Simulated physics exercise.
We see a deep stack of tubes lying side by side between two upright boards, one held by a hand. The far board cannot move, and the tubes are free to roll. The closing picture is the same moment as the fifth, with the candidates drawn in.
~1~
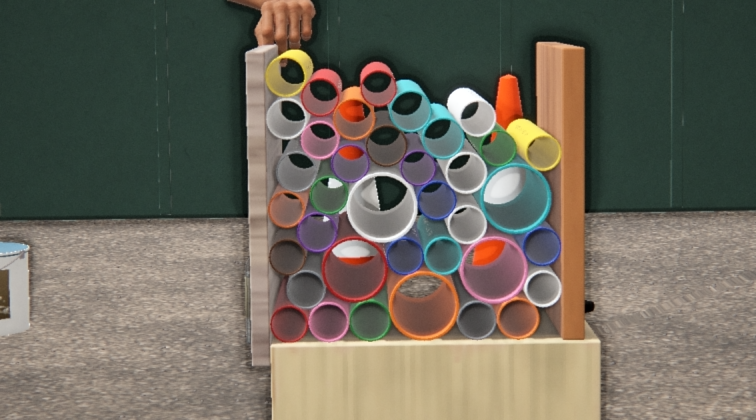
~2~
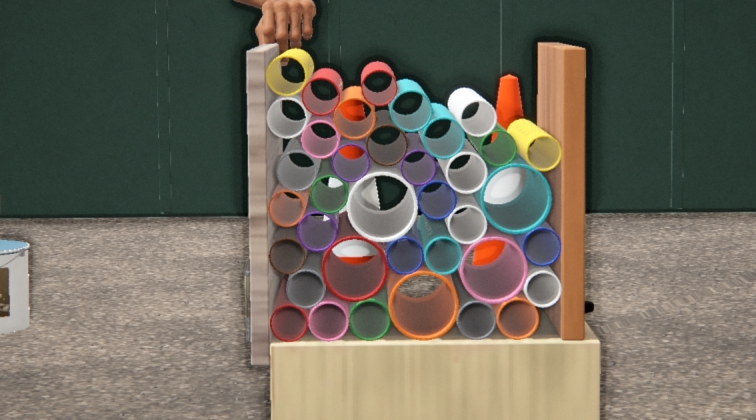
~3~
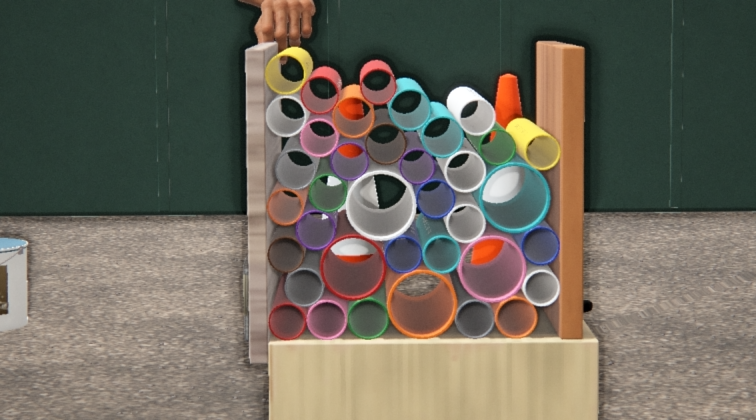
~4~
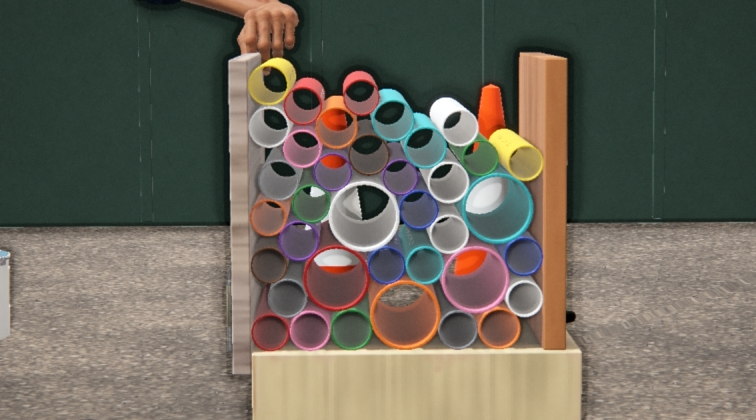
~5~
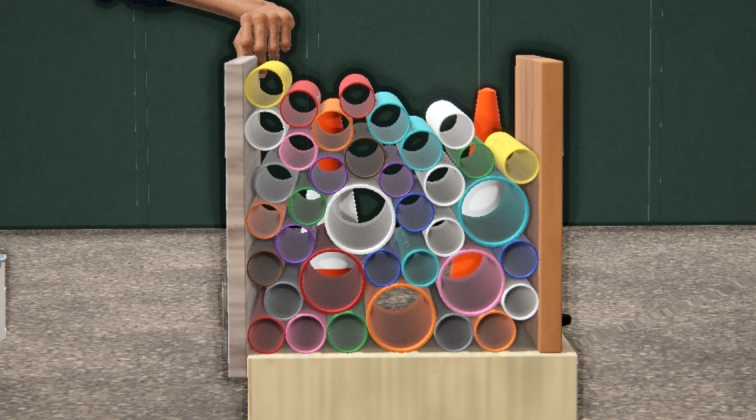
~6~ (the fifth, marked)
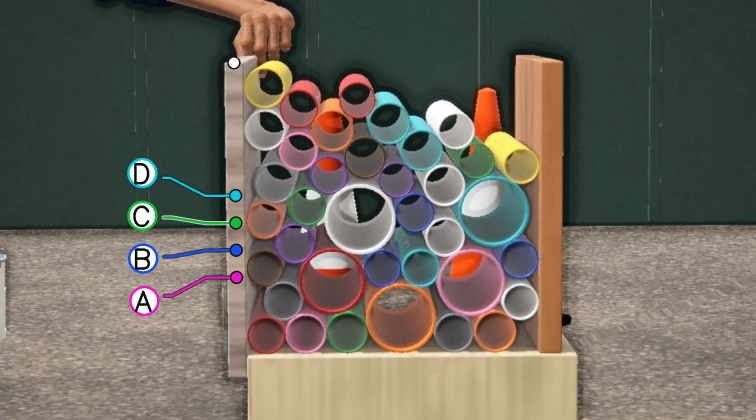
A deep stack of colourful tubes sat between two upright boards while a hand held the top of the left one, and nothing moved apart from the whole view shifting slightly.
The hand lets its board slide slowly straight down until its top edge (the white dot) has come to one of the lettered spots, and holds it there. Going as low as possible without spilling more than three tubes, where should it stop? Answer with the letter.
The answer is mark D.
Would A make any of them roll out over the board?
Yes.
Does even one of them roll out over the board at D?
Yes.
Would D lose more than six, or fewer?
It loses fewer than six.
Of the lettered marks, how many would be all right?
One of the four.
On the marked copy, A at (236, 278); B at (236, 251); C at (236, 223); D at (235, 195); the white dot at (234, 62).
Following D. Soon after the start, top of the board (245, 125).
Later, top of the board (246, 193).
In the end, top of the board (246, 195), three out over the board.
As for the rest, A more than three out over the board; B more than three out over the board; C more than three out over the board.
